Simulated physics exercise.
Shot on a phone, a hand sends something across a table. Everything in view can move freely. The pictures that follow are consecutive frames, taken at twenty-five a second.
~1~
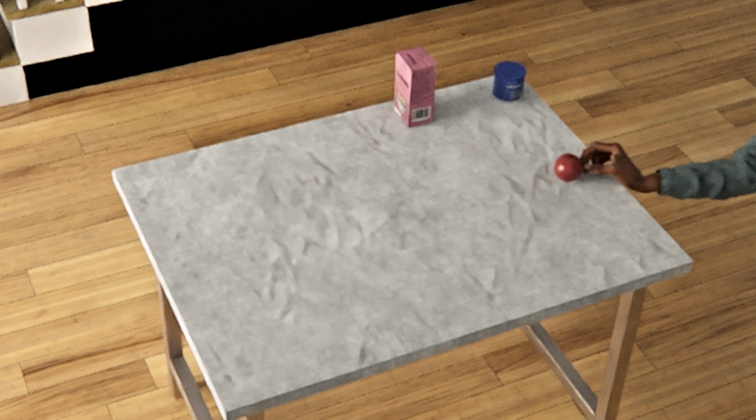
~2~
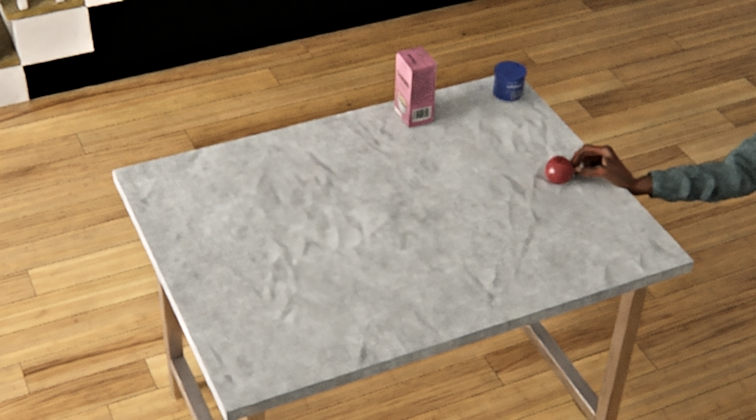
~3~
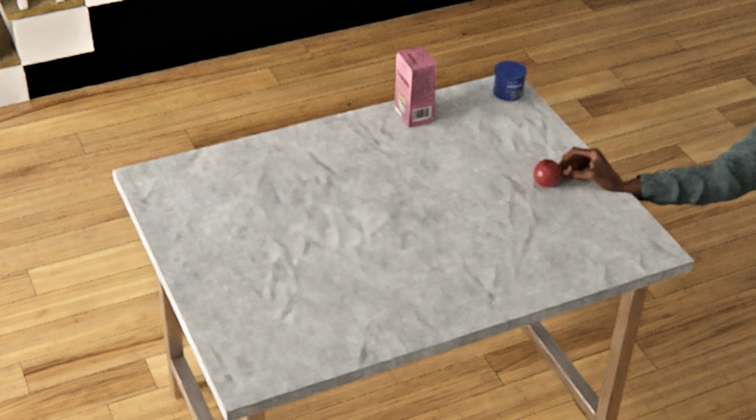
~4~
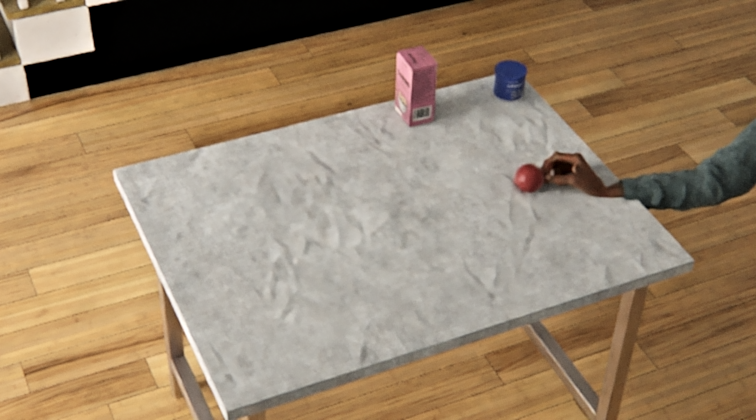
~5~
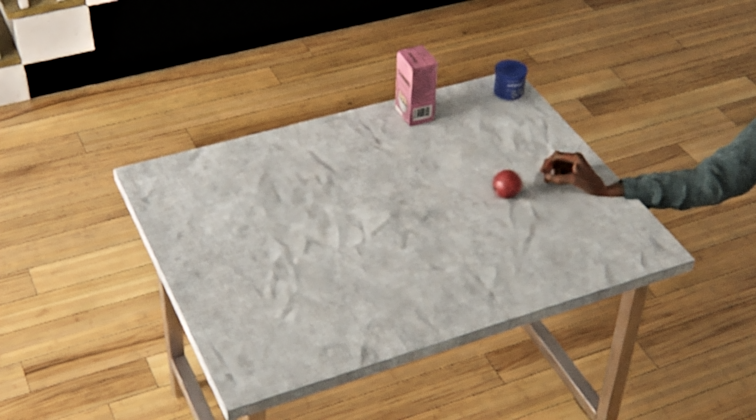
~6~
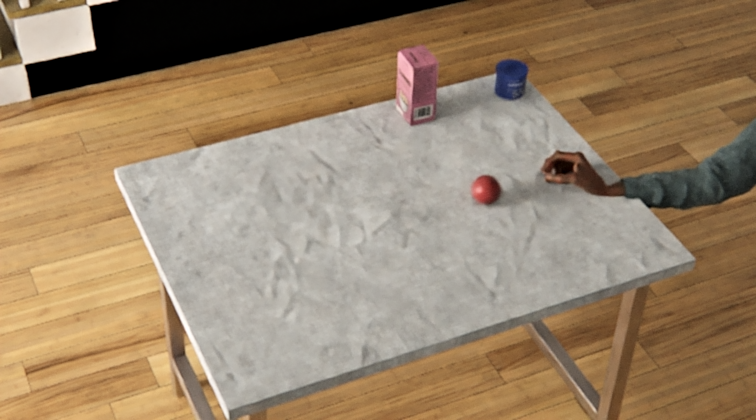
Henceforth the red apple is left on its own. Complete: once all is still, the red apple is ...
Off the table.
Then, 0.40 s later than the last frame, red apple moved well along near (262, 253).
Then, 0.80 s later than the last frame, red apple now off the table.
When it is over, off the table, red apple.
